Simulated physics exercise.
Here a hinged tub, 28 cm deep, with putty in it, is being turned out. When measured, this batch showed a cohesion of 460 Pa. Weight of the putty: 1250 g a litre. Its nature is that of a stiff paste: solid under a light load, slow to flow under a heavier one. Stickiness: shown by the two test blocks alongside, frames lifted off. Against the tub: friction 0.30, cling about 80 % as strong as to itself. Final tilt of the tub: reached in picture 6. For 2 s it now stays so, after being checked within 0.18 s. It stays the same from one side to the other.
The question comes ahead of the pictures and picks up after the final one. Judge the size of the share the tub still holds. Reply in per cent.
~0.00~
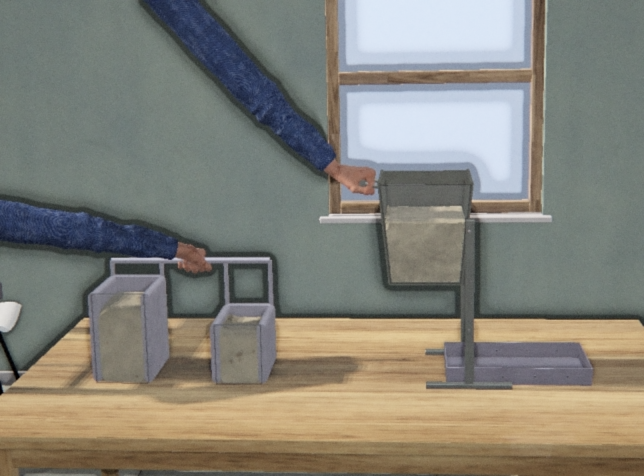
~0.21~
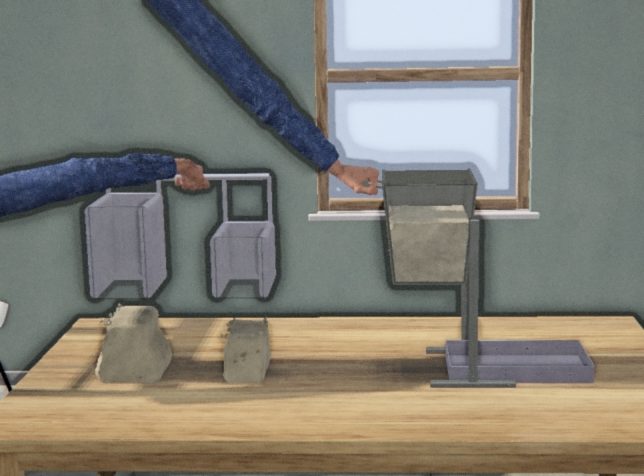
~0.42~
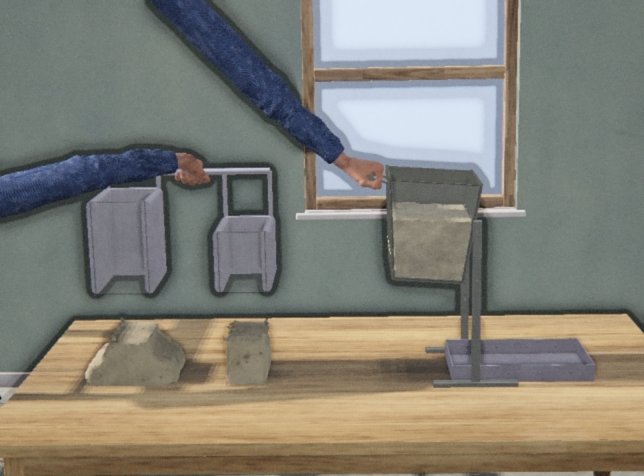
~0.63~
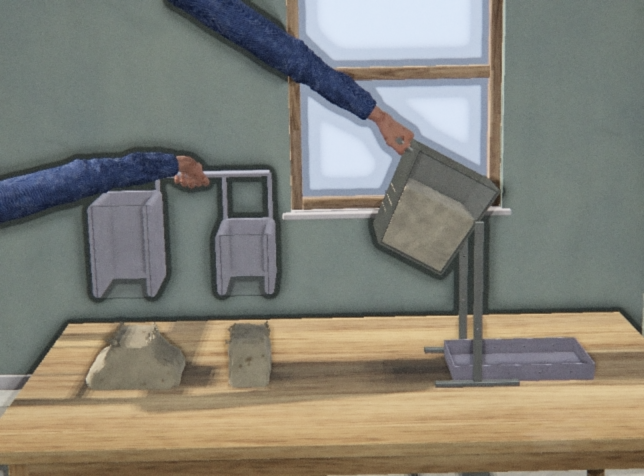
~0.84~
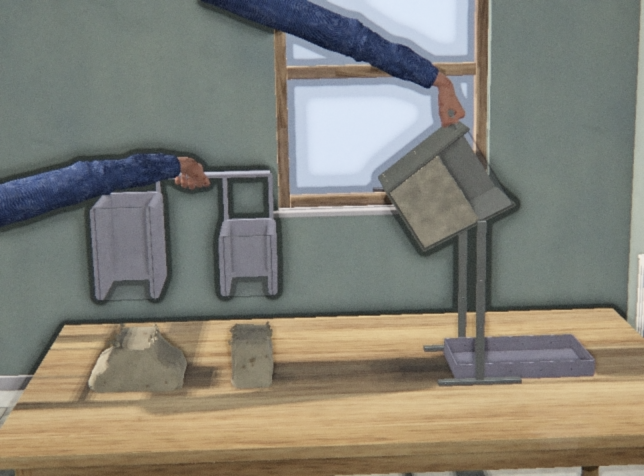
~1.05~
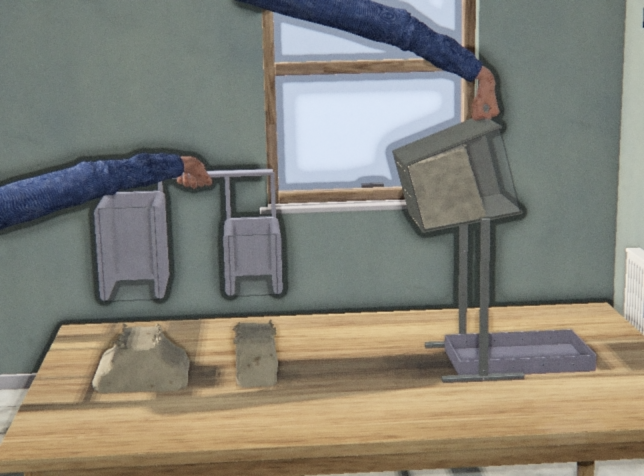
Some 100 per cent.
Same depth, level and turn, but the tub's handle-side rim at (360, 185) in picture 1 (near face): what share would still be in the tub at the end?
Some 100 per cent, I reckon.
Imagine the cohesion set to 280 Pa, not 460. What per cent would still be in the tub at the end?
It would be near 100 %.
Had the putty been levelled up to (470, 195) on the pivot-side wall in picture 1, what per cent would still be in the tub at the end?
Then roughly 100 %.
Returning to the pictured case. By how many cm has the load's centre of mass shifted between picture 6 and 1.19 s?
Roughly 1 cm.
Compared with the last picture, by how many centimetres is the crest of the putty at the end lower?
Roughly 2 cm.
After 1.19 s, the tub is at 75 degrees and holds 100 %.
After 1.36 s, the tub is at 75 degrees and holds 100 %.
After 1.53 s, the tub is at 75 degrees and holds 100 %.
After 1.70 s, the tub is at 75 degrees and holds 100 %.
After 3.05 s, at the end, the tub is at 75 degrees and holds 100 %.
